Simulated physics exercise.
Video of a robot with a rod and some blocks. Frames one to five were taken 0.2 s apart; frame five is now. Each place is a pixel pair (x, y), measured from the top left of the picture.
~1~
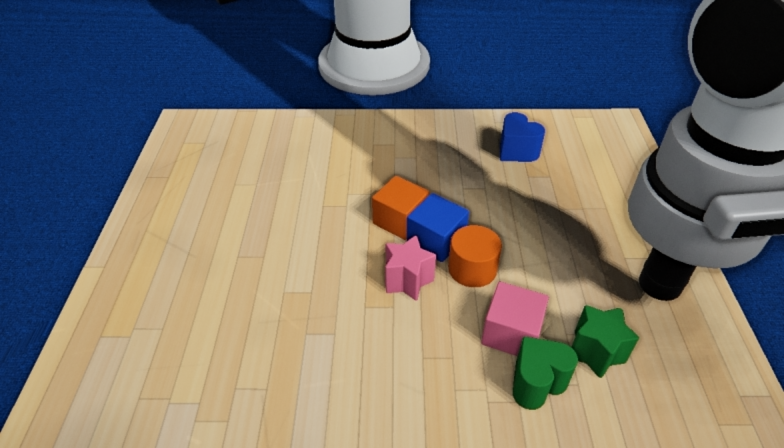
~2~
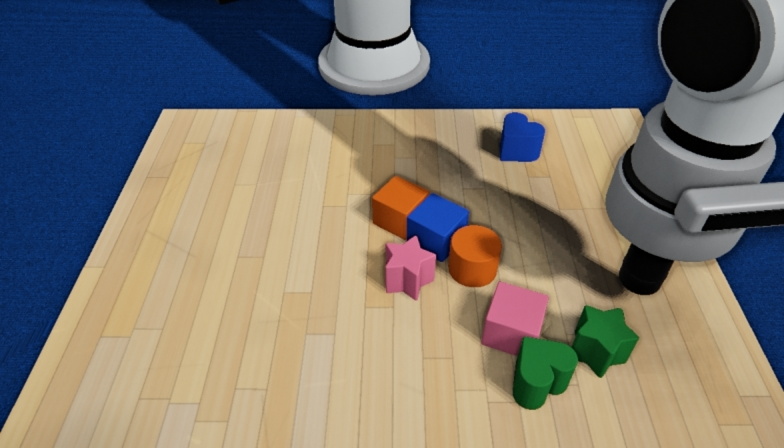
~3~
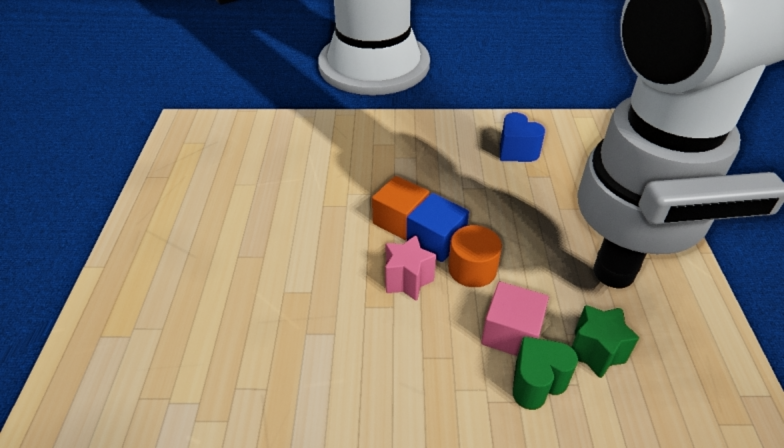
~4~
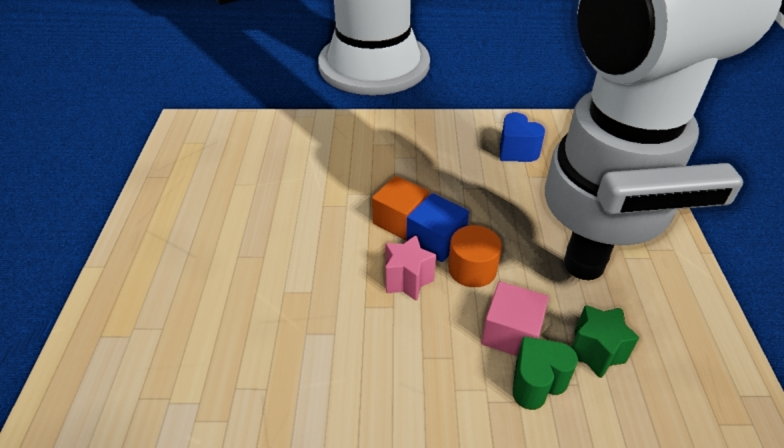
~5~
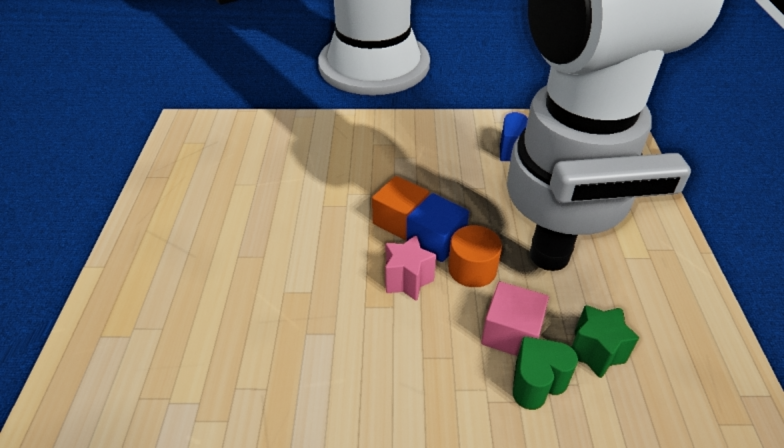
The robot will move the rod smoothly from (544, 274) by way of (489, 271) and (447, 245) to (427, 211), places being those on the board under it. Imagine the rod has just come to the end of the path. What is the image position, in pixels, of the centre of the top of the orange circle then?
It is at (416, 241).
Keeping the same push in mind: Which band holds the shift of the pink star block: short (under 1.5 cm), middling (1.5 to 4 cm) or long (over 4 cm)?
The block shifts between 1.5 and 4 cm.
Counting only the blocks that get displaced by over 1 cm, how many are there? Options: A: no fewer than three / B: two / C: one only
The answer is A.
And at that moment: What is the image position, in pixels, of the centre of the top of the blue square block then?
I'd place it at (397, 209), taking the centre of its top.
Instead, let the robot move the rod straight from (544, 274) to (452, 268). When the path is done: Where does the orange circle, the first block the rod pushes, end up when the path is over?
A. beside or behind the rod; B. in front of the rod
Answer: B.
What follows on the original path. One third of the way, rod at (490, 254); orange square block at (393, 188), turned 25° clockwise; pink star block at (405, 256); blue square block at (419, 213), turned 20° clockwise; orange circle at (446, 243).
Two thirds of the way, rod at (448, 228); orange square block at (385, 180), turned 40° clockwise; pink star block at (385, 265); blue square block at (398, 209), turned 40° clockwise; orange circle at (416, 241).
At the end, rod at (428, 194); orange square block at (385, 180), turned 40° clockwise; pink star block at (385, 265); blue square block at (397, 209), turned 35° clockwise; orange circle at (416, 241).
